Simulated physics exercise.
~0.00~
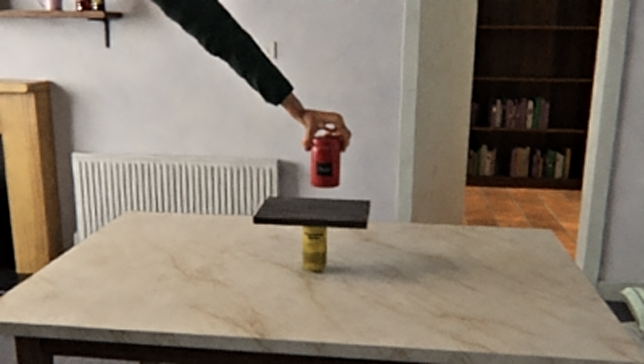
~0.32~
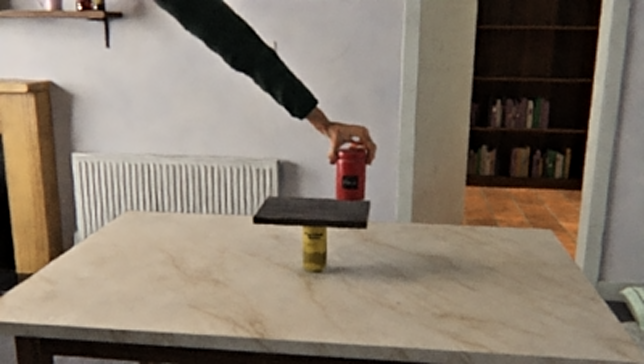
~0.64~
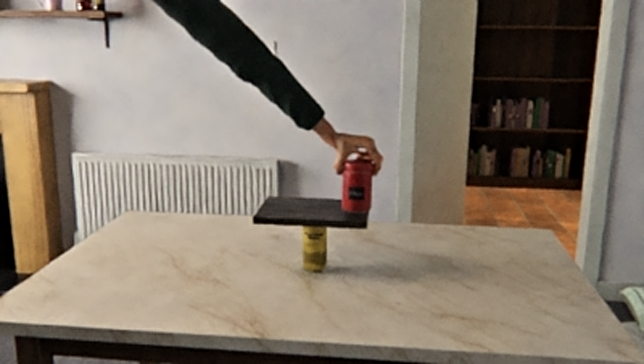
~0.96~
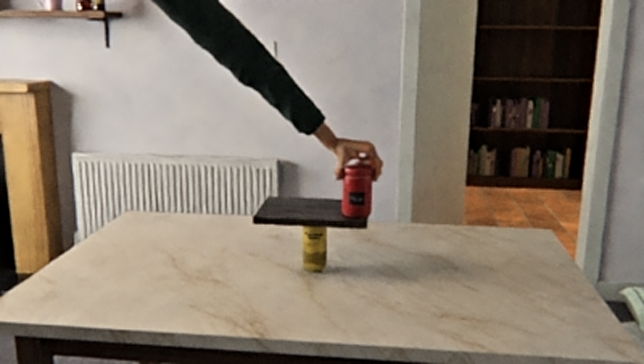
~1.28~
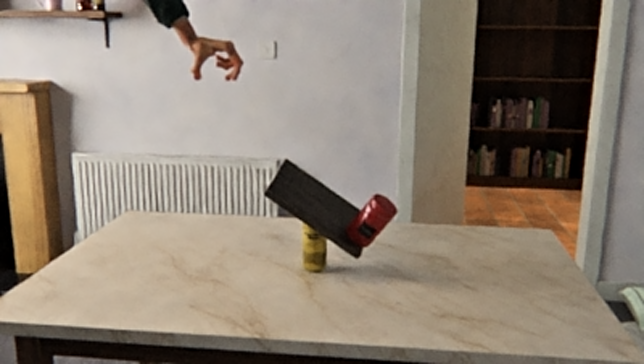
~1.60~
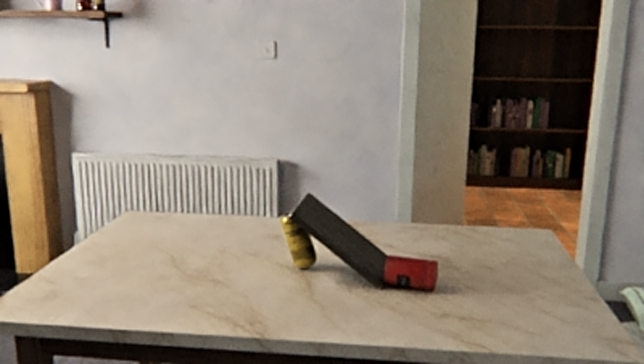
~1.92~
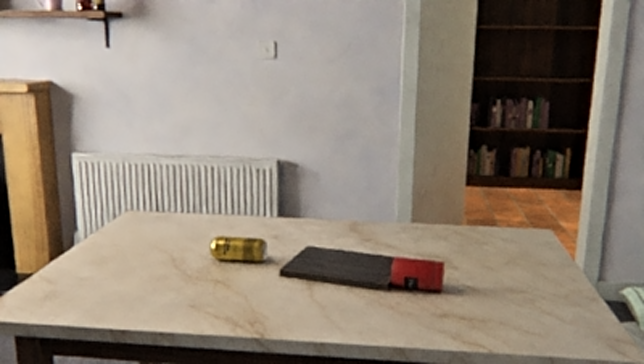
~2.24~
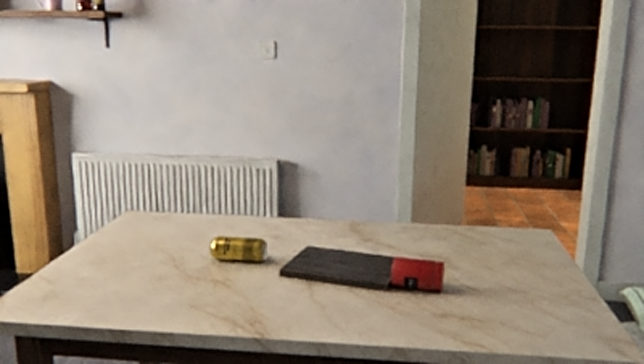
A hand in a dark green sleeve holds a red jar above a black board balanced on an upright yellow can, on a pale marble-topped table seen from the front, with a white radiator behind to the left and a bookcase through a doorway to the right. The hand shifts the jar to the right and lowers it onto the board's right end. Once it lets go and draws back, the board tilts steeply down to the right and the jar tips. The jar drops onto its side, while the can leans left beneath the board's raised end. The board then falls flat, and all three lie still on the table, the can at left and the jar at right.
